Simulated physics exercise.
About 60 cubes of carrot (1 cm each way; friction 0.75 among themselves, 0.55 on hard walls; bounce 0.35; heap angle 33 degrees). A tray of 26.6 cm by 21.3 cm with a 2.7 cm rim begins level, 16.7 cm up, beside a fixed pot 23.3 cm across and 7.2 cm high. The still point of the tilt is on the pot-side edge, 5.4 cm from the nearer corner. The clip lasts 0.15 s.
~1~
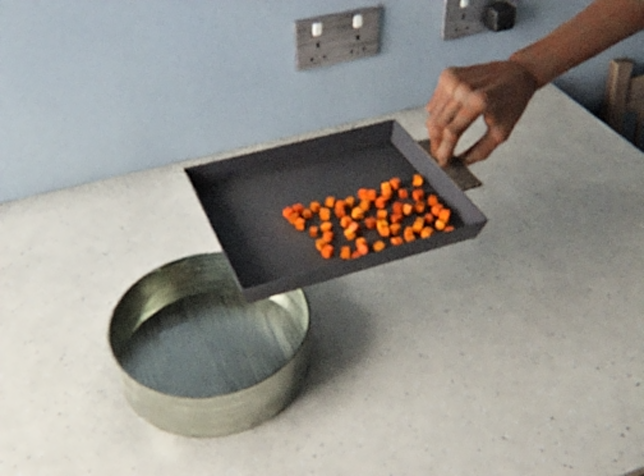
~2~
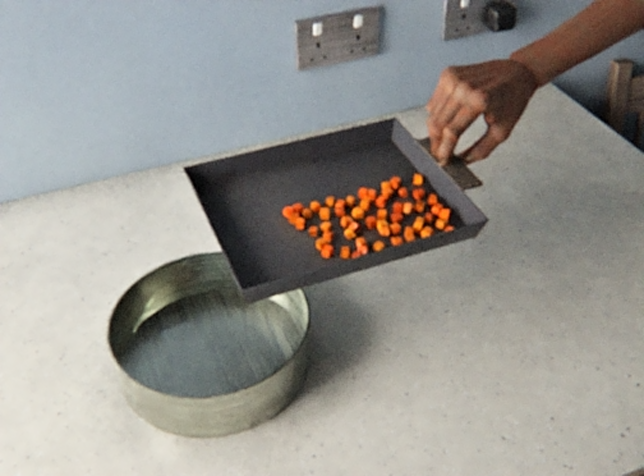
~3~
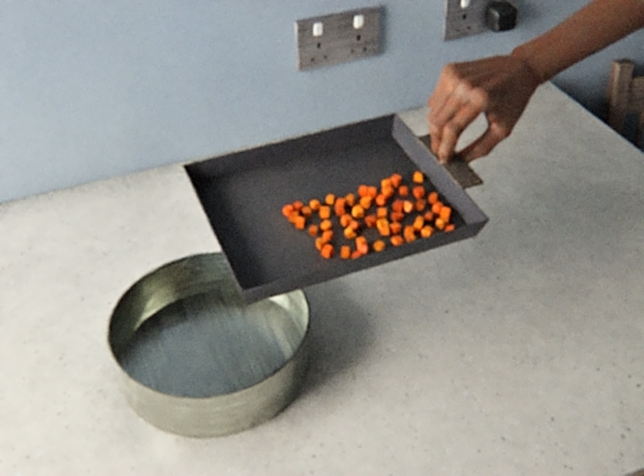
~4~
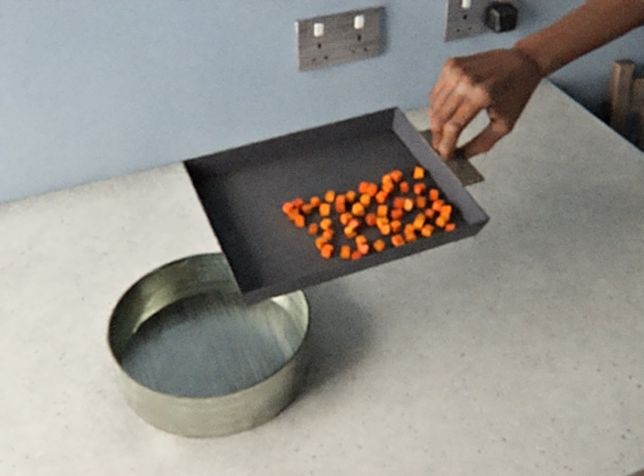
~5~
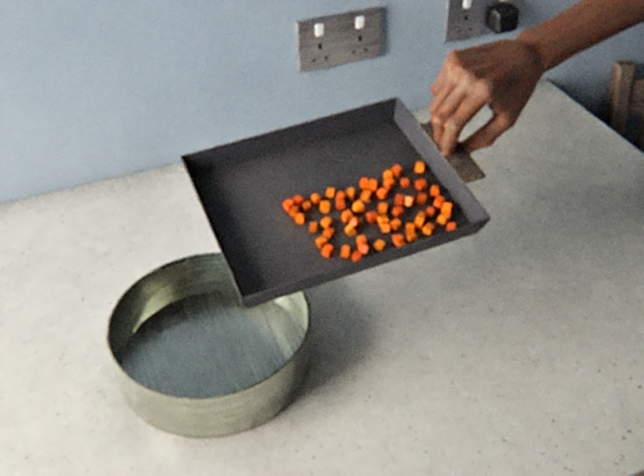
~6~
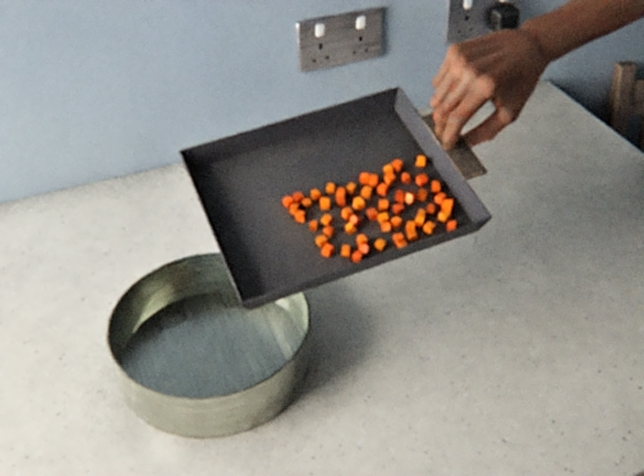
On a pale speckled worktop against a blue wall, a hand holds a dark shallow tray of small orange carrot cubes partly over a round metal pot. The hand slowly raises the far right side of the tray, tilting it slightly toward the pot, while the cubes barely shift.
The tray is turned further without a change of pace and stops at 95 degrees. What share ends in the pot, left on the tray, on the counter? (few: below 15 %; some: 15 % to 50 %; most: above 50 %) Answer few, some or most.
Pot: Some, tray: Few, counter: Most.
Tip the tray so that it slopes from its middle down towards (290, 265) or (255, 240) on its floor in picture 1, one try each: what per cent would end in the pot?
Some 60 and 75 per cent.
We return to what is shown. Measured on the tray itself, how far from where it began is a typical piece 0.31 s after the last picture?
Roughly 3 cm.
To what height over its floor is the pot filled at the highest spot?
Roughly 1.0 cm.
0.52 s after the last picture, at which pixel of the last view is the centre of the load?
At about (354, 278).
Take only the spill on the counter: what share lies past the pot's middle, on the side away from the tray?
Roughly 30 per cent.
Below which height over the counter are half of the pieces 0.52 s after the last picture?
Roughly 18 cm.
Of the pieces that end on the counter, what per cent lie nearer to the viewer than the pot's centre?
About 100 per cent.
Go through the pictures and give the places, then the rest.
The first frame shows tray tilt 0 degrees, front corners at (247, 283) and (479, 218); middle of the pieces at (372, 223); pot at (210, 317).
The second frame shows tray tilt 0 degrees, front corners at (246, 284) and (479, 217); middle of the pieces at (371, 222).
The third frame shows tray tilt 2 degrees, front corners at (246, 285) and (479, 217); middle of the pieces at (372, 221).
The fourth frame shows tray tilt 5 degrees, front corners at (246, 288) and (480, 216), lowest corner left front; middle of the pieces at (372, 219).
The fifth frame shows tray tilt 8 degrees, front corners at (246, 291) and (481, 215), lowest corner left front; middle of the pieces at (372, 217).
The sixth frame shows tray tilt 12 degrees, front corners at (246, 295) and (482, 214), lowest corner left front; middle of the pieces at (373, 214); pot at (209, 318).
Then, 0.31 s after the last picture, tilt 53 degrees; the tray holds 100 %, the pot 0 %.
Then, 0.52 s after the last picture, tilt 81 degrees; the tray holds 85 %, the pot 0 %.
Then, 0.84 s after the last picture, tilt 95 degrees; the tray holds 5 %, the pot 40 %.
In the end, pot 40 %, tray 0 %, counter 60 %.
